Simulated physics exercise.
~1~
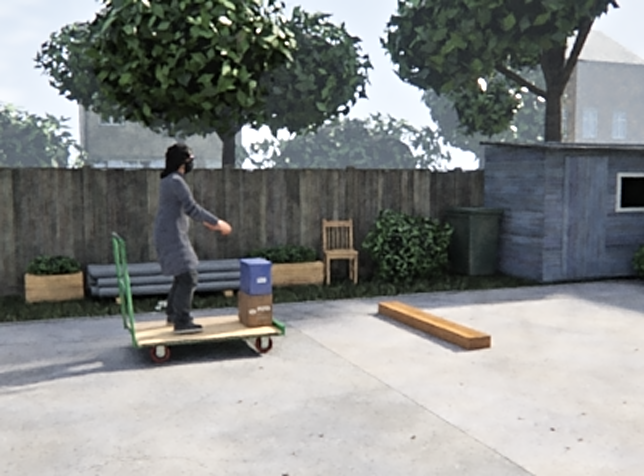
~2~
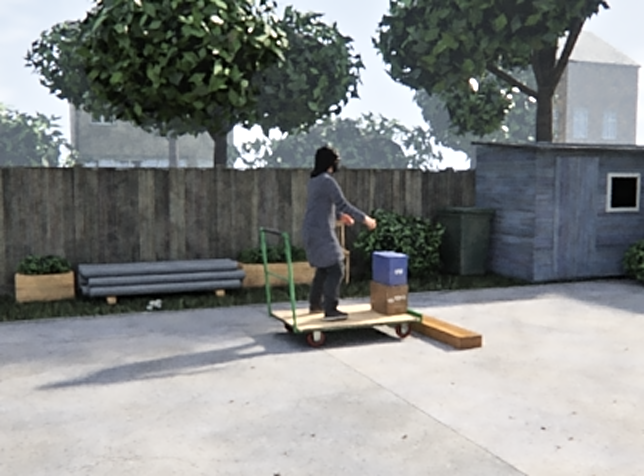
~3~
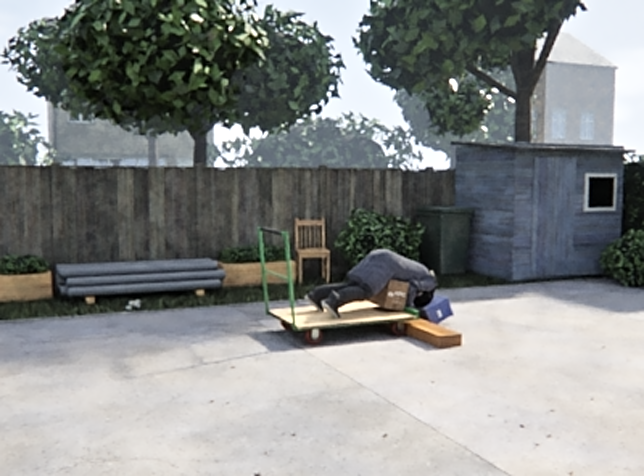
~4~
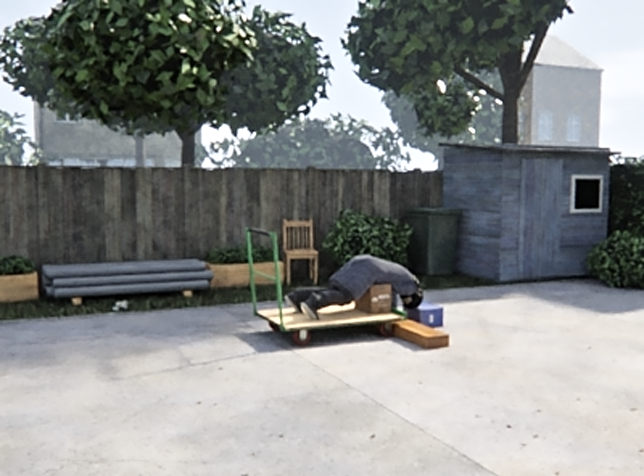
A person riding a trolley pitches forward over the boxes when it hits a wooden kerb.
